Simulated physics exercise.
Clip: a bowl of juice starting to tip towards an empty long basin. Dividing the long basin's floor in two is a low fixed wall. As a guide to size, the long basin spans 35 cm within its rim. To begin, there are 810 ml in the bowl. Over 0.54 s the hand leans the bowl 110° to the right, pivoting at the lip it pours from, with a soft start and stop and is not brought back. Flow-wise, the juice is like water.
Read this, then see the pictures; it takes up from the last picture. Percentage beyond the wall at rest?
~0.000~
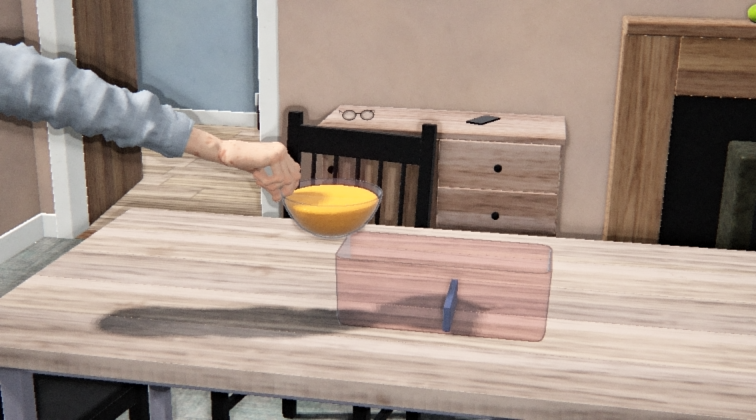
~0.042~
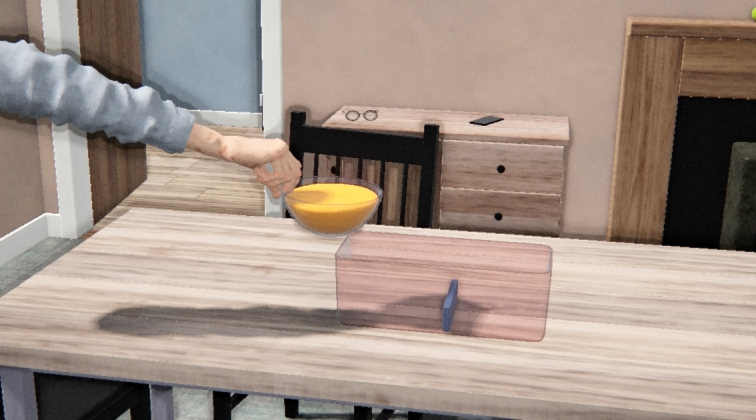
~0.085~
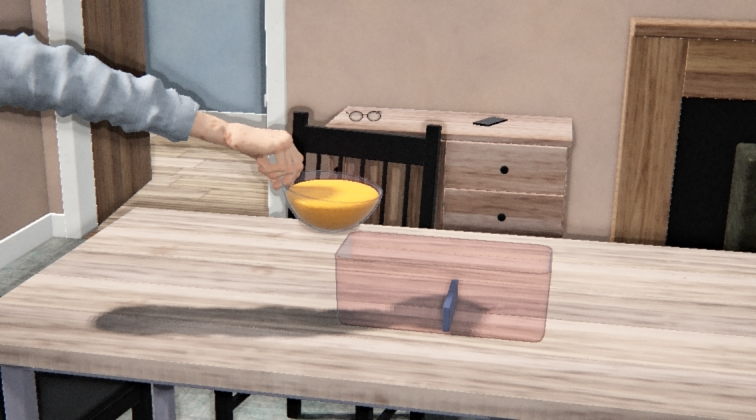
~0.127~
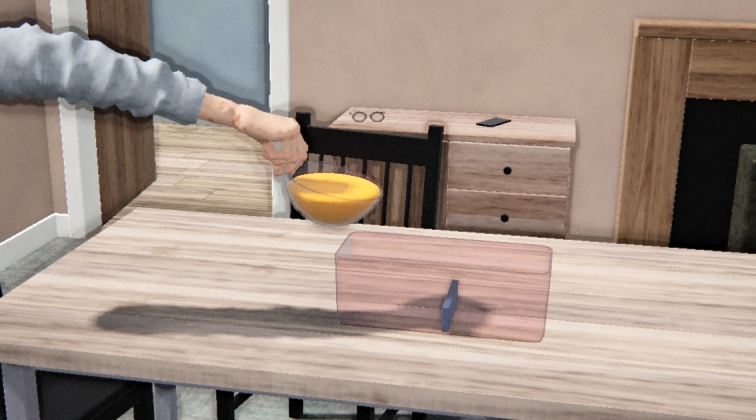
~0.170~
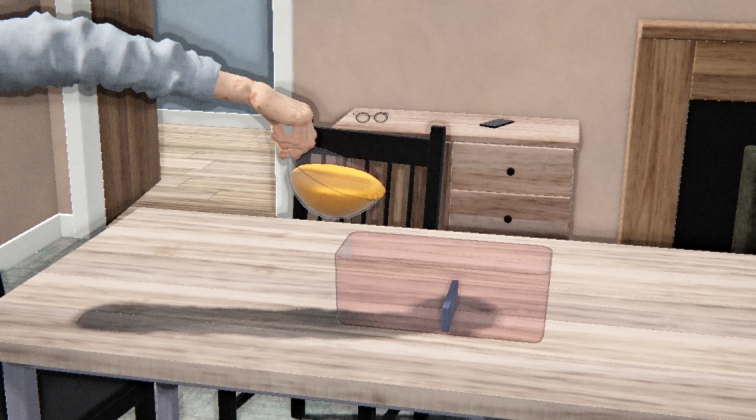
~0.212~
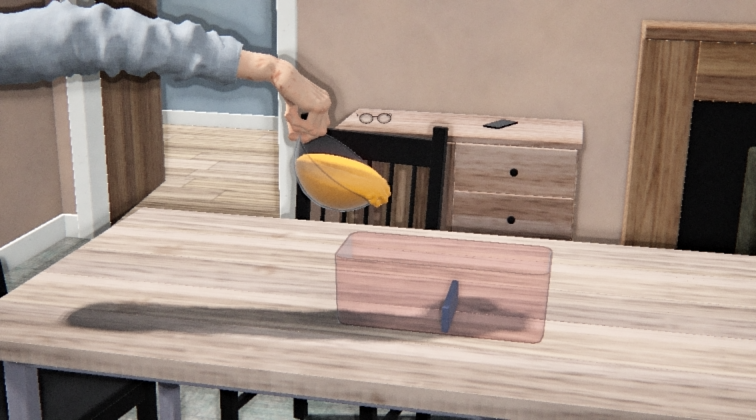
36 per cent.
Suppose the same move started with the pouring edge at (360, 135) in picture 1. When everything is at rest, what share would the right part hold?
Result then: Approx. 25 %.
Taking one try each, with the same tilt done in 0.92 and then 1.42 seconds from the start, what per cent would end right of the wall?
Try 1: 40 %; try 2: 20 %.
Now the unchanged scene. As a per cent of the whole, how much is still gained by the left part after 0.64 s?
I'd say near 3 percent.
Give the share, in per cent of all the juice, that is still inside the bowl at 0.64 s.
Close to 0 percent of the total.
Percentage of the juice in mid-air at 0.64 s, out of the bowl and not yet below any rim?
1 per cent or so.
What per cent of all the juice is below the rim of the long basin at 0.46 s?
24 %, roughly.
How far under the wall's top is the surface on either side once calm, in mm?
For the left, around 24 mm; for the right, around 30 mm.
By 0.46 s the tilt is 104° and 13 per cent is still to pour, 24 is left of the wall and 0 right of it.
By 0.64 s the tilt is 110° and 0 per cent is still to pour, 56 is left of the wall and 43 right of it.
By 0.83 s the tilt is 110° and 0 per cent is still to pour, 54 is left of the wall and 26 right of it.
By 1.04 s the tilt is 110° and 0 per cent is still to pour, 60 is left of the wall and 34 right of it.
At rest 58 per cent lies left of the wall, 36 right of it and 6 outside.
